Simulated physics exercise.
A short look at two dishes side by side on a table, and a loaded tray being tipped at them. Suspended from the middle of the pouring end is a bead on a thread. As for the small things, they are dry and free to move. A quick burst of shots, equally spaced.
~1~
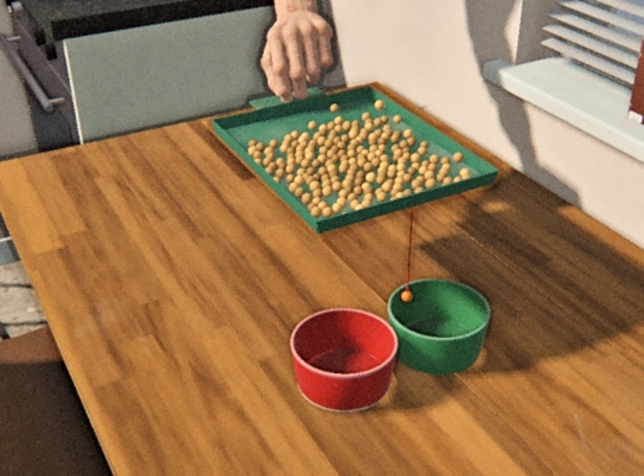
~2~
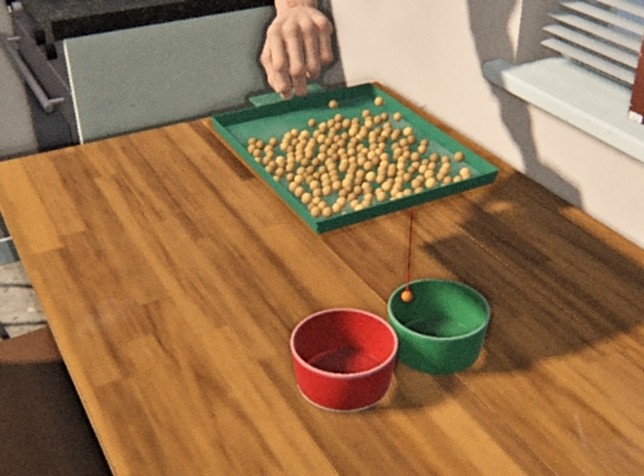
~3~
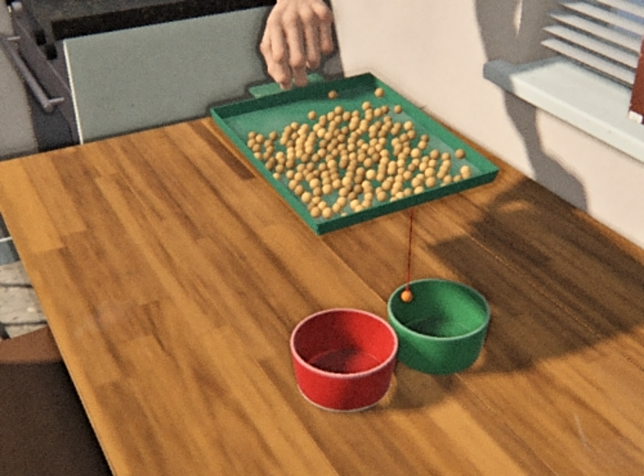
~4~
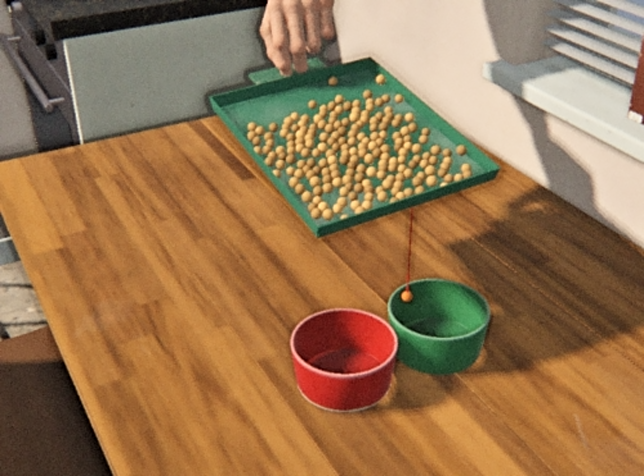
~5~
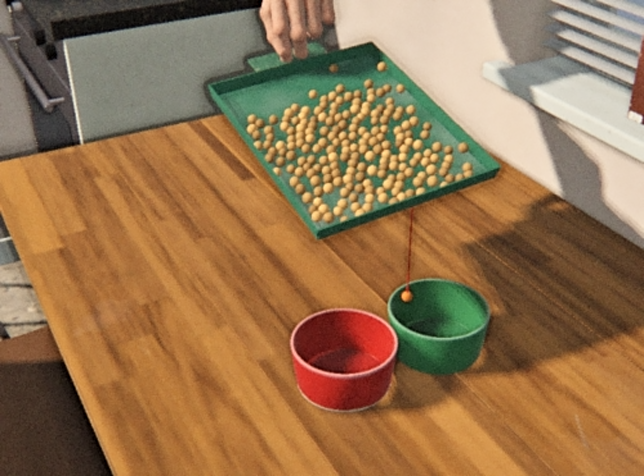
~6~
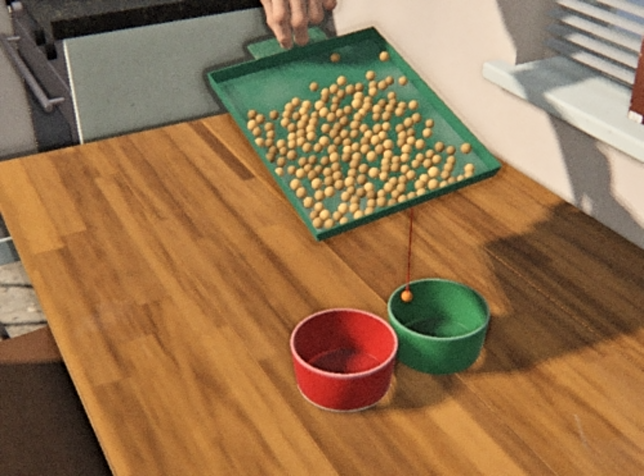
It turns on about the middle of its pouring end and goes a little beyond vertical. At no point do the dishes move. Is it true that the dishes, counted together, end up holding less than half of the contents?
No, more than half.
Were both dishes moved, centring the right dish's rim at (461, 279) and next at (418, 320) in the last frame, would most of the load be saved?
Shy of half, then past half.
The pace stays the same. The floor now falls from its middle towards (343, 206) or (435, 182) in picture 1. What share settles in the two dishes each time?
90 per cent, then 30 per cent.
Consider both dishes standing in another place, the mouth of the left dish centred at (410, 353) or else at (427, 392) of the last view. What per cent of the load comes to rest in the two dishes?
About 50 per cent first, then about 0 per cent.
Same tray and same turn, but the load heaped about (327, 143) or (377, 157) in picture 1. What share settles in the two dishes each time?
Shares: 70 % for the first, 70 % for the second.
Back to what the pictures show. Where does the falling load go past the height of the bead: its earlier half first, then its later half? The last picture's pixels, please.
(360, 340) for the early half, (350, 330) for the late half.
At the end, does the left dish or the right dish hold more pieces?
Looking at the end state, it is the left-side one.
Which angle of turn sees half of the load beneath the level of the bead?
Somewhere near 90 degrees, I'd say.
Shortly afterwards, tray tipped steeply; all but a few on the tray; only a few in the left dish; a little in the air.
Next, tray tipped past a quarter turn; a little on the tray; near two thirds in the left dish; only a few in the right dish; near a quarter outside both; a little in the air.
Some moments later, tray tipped past a quarter turn; near two thirds in the left dish; a little in the right dish; near a quarter outside both.
In the end, tray tipped past a quarter turn; near two thirds in the left dish; a little in the right dish; near a quarter outside both.
